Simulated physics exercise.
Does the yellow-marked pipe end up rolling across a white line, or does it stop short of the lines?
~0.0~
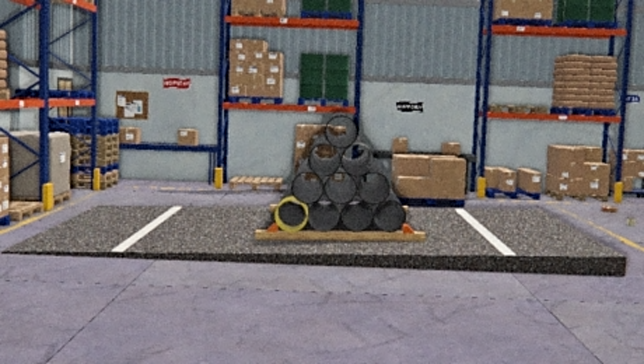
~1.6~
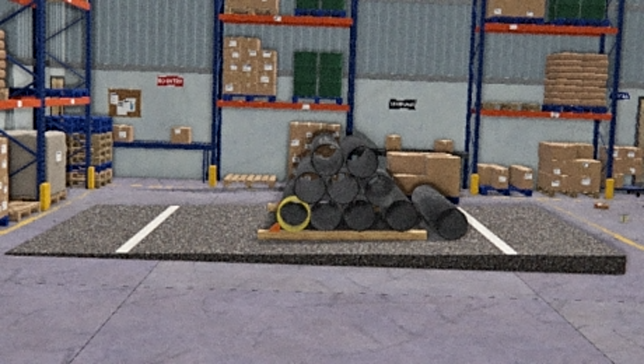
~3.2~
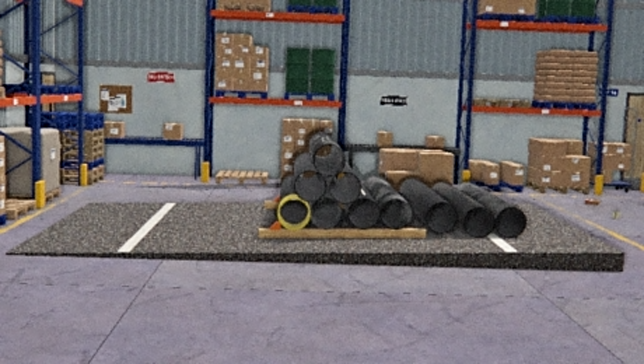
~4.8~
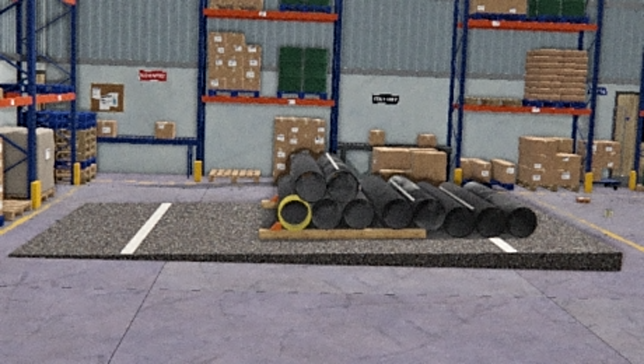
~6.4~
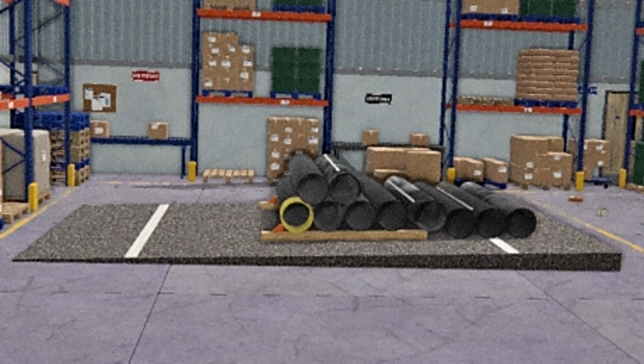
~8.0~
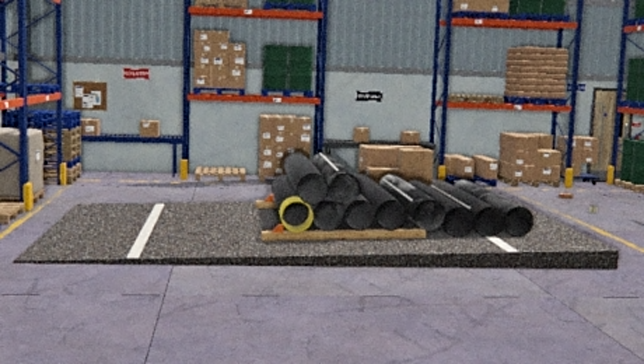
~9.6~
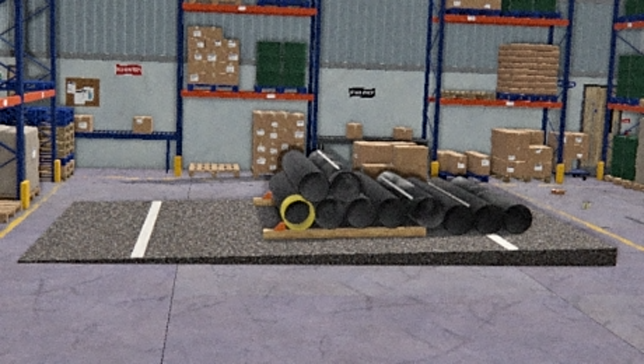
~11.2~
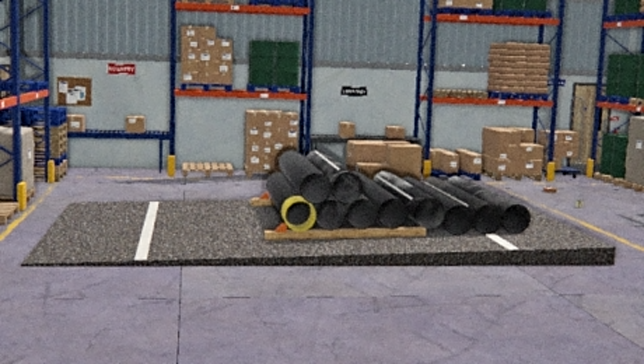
It stops short of the lines. The yellow-marked pipe stays at the left of the wooden bearers while others spill away to the right.
